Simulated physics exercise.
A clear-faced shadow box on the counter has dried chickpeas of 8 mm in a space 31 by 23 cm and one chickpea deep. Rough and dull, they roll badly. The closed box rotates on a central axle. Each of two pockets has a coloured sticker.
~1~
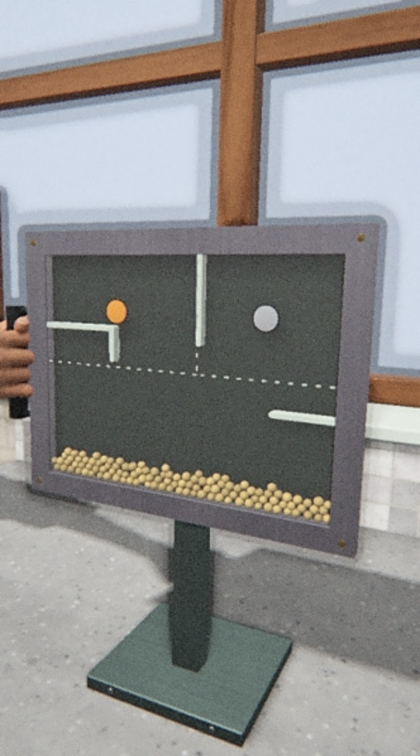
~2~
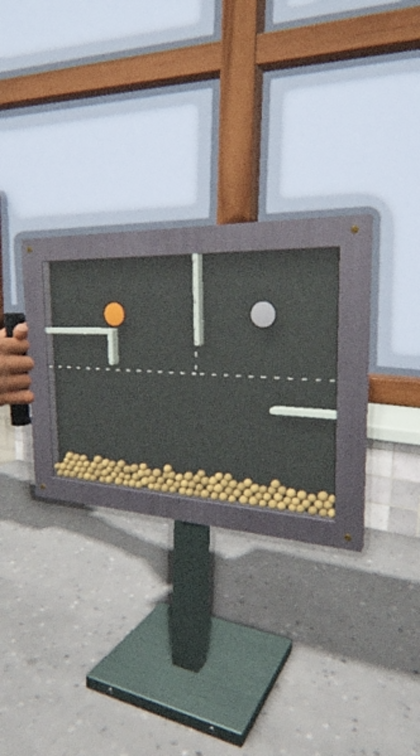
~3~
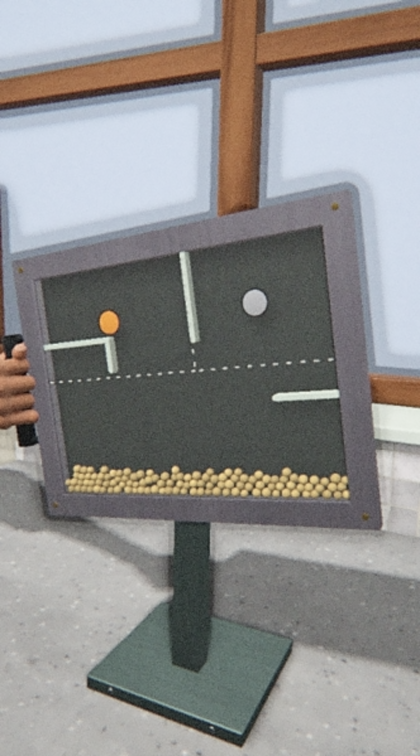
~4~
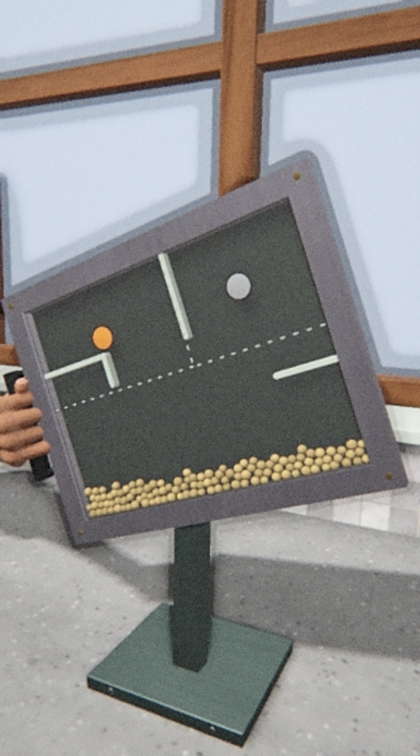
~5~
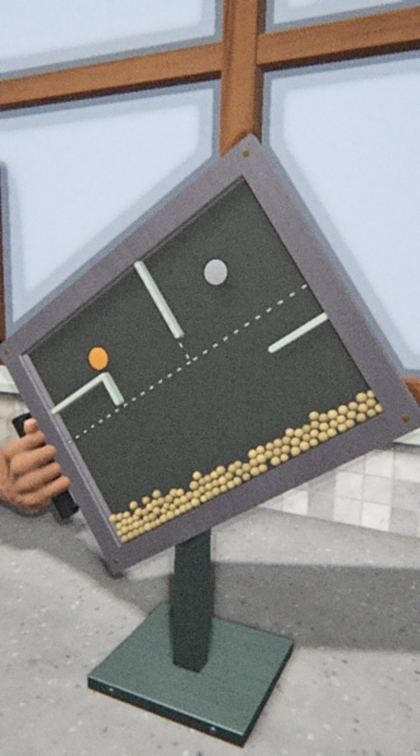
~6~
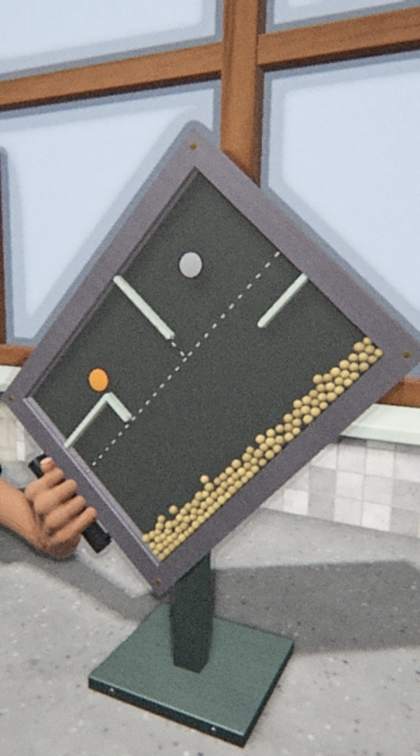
At the start, a framed, clear-faced box stands level on a green stand, small tan balls layered along its bottom below an orange and a grey disc. A hand at the left edge turns it anticlockwise, slightly and then steeply, and the balls shift into a slanted band along the lower side.
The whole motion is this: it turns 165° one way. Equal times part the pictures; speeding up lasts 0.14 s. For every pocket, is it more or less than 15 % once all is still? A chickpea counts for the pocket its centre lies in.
Orange: More; grey: Less than 15 %.
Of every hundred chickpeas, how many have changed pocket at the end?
About 70 per cent.
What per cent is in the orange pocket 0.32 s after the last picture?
Roughly 40 per cent.
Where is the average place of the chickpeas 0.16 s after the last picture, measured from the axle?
About 10 cm right and 3 cm below.
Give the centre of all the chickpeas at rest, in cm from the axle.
Some 9 cm right and 6 cm below.
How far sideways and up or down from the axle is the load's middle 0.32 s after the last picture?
Some 9 cm right and 3 cm below.
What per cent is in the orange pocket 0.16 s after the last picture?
About 0 per cent.
Then, 0.16 s later than the last picture, it stands 96° anticlockwise; the chickpeas' middle is 10 cm right of and 3 cm below the centre; nothing in the marked areas.
Then, 0.32 s later than the last picture, it stands 144° anticlockwise; the chickpeas' middle is 9 cm right of and 3 cm below the centre; orange 40 %.
Then, 0.46 s later than the last picture, it stands 165° anticlockwise; the chickpeas' middle is 9 cm right of and 5 cm below the centre; orange 55 %, grey 5 %.
At rest 1.3 s after the last picture, it stands 165° anticlockwise; orange 65 %, grey 5 %, elsewhere 30 %.
